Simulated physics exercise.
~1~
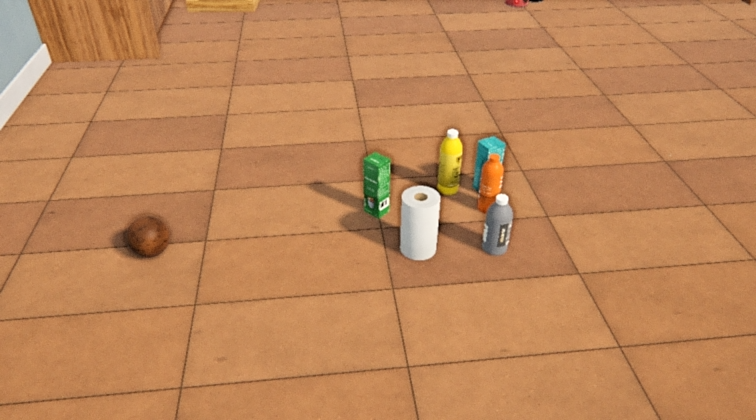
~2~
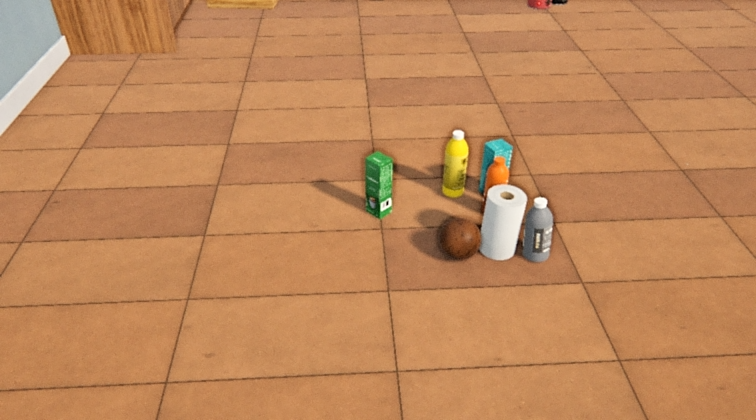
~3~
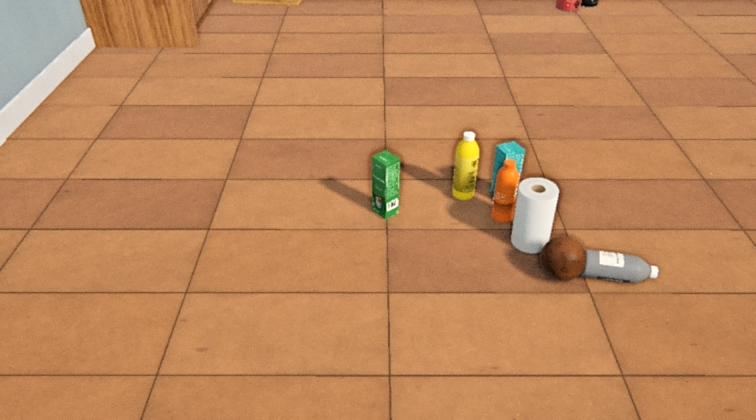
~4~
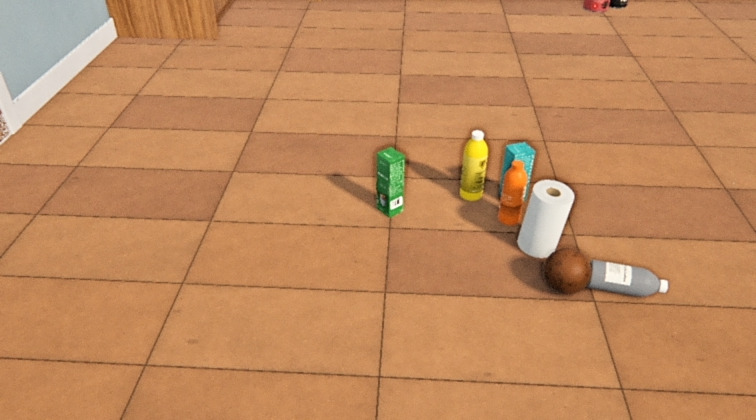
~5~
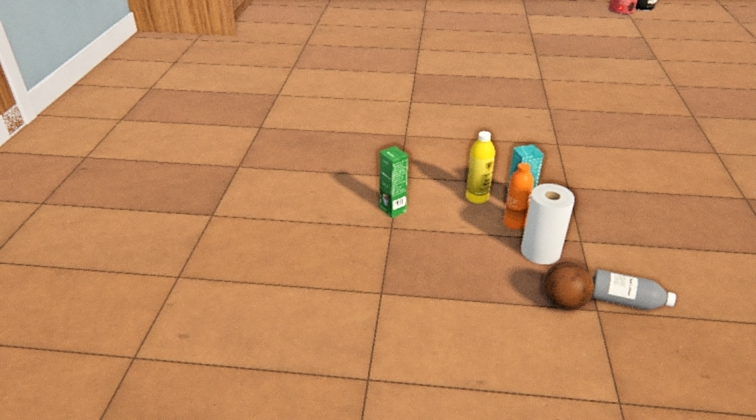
To begin with, a brown ball sits to the left of a loose group on a tiled floor, made up of a green carton, a yellow bottle, a turquoise carton, an orange bottle, a white roll and a grey bottle, all upright. The ball rolls right, passing in front of the green carton, and reaches the white roll, which shifts right beside the grey bottle. Next, the grey bottle topples onto its side, with the ball against it. The view drifts slightly. Finally, the ball rests by the fallen grey bottle, while the displaced roll and the others remain standing.
